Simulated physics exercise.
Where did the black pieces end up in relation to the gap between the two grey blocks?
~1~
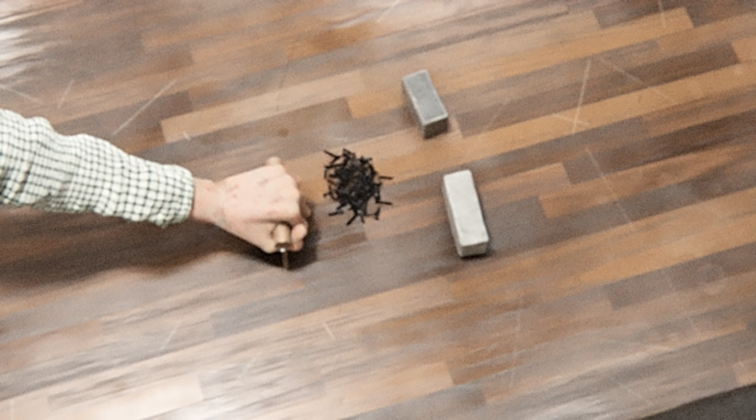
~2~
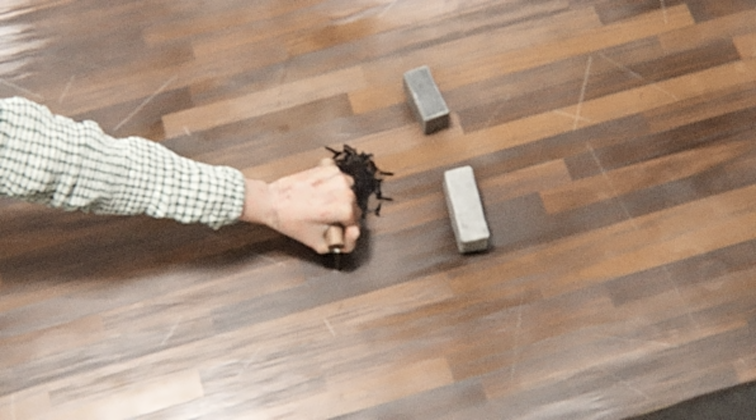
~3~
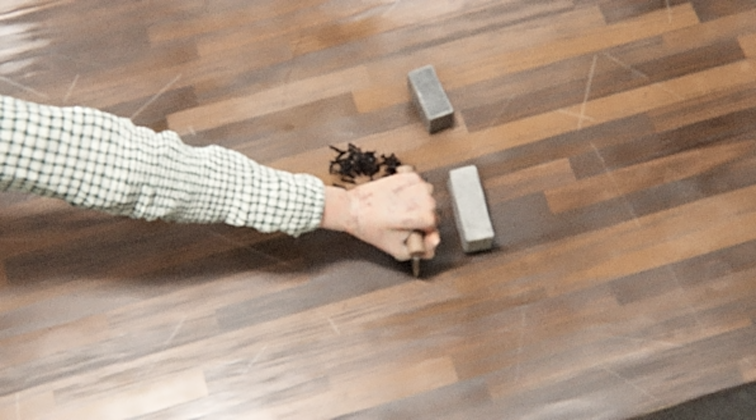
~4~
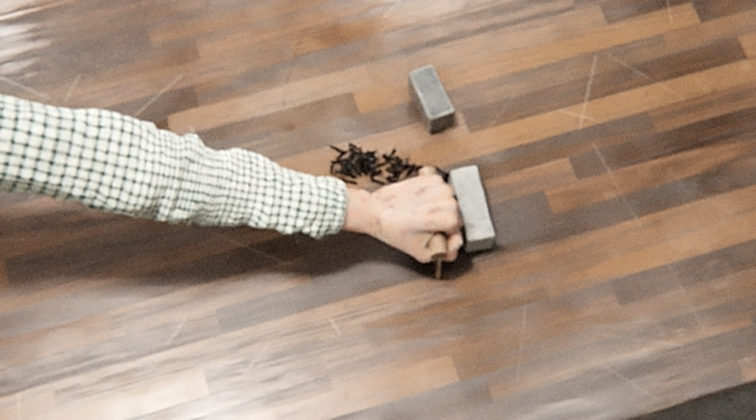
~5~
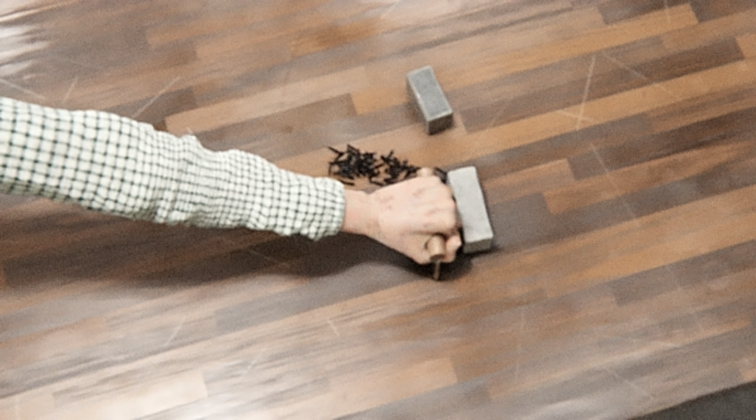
They ended up to the left of the blocks, spread out beside the hand, with practically none in the gap or past it.
